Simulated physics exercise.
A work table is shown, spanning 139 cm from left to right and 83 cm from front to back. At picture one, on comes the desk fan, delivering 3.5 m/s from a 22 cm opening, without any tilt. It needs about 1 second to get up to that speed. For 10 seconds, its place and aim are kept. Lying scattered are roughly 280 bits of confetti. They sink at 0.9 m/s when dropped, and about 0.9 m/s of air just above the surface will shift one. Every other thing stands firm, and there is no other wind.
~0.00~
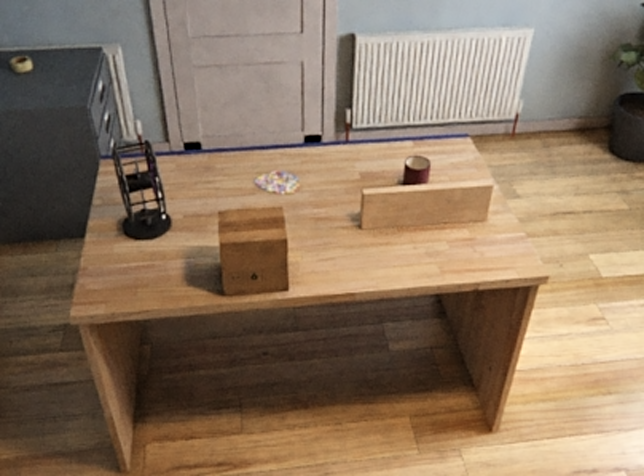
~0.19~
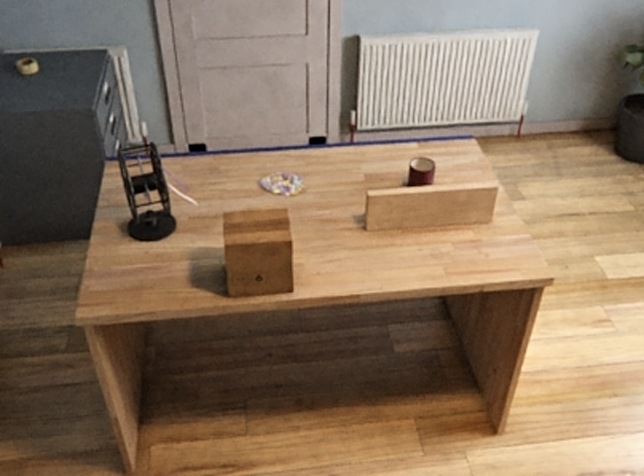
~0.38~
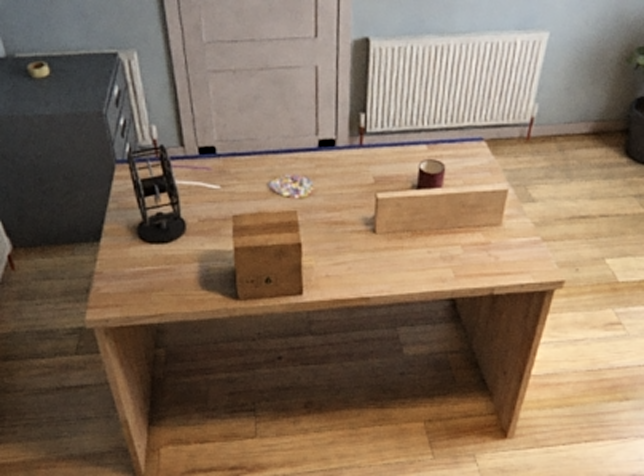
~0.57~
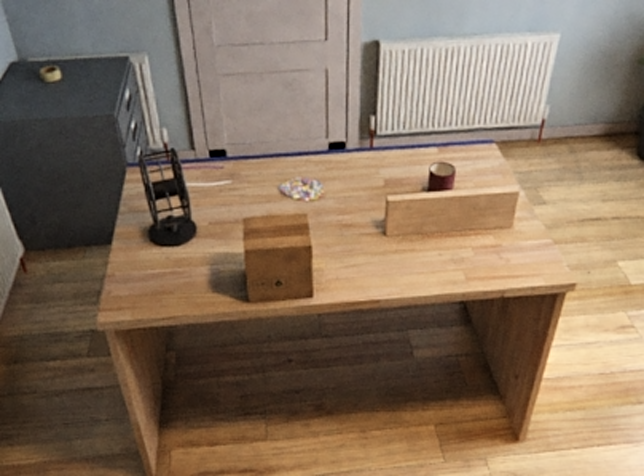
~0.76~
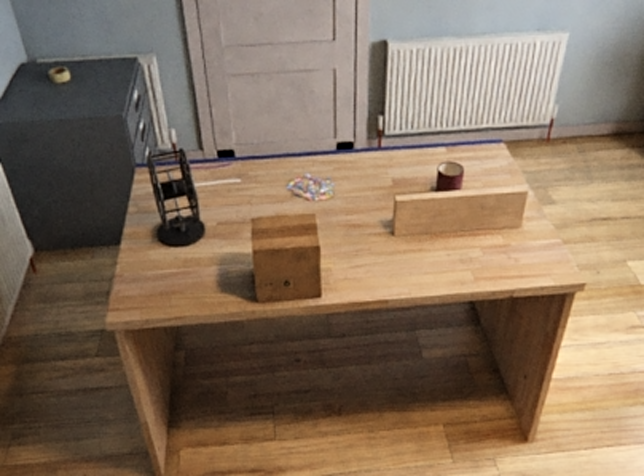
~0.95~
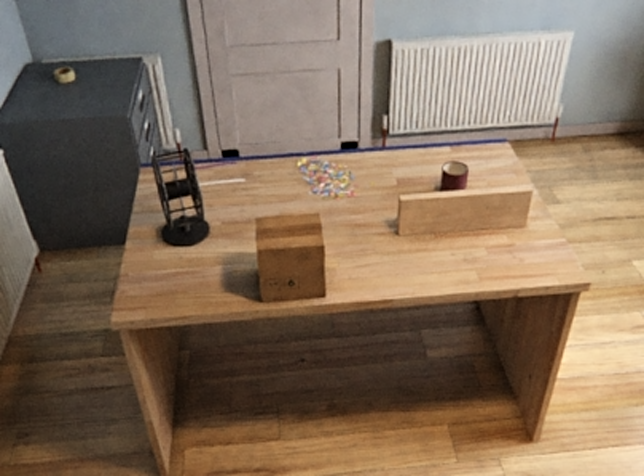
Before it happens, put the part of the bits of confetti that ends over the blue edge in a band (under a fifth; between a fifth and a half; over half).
It ends up beyond one half.
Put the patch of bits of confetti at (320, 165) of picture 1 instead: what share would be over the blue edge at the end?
About 100 %.
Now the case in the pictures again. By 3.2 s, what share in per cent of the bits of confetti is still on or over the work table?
The remaining share is about 5 %.
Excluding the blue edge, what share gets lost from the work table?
Some 30 per cent.
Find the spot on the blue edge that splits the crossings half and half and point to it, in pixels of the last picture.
Median crossing point, approx. (368, 148).
After 2.0 s the count stands so, 70 % are over the blue edge.
After 3.2 s the count stands so, 70 % are over the blue edge.
After 5.5 s the count stands so, 70 % are over the blue edge.
After 10.0 s, at the end, 70 % are over the blue edge.
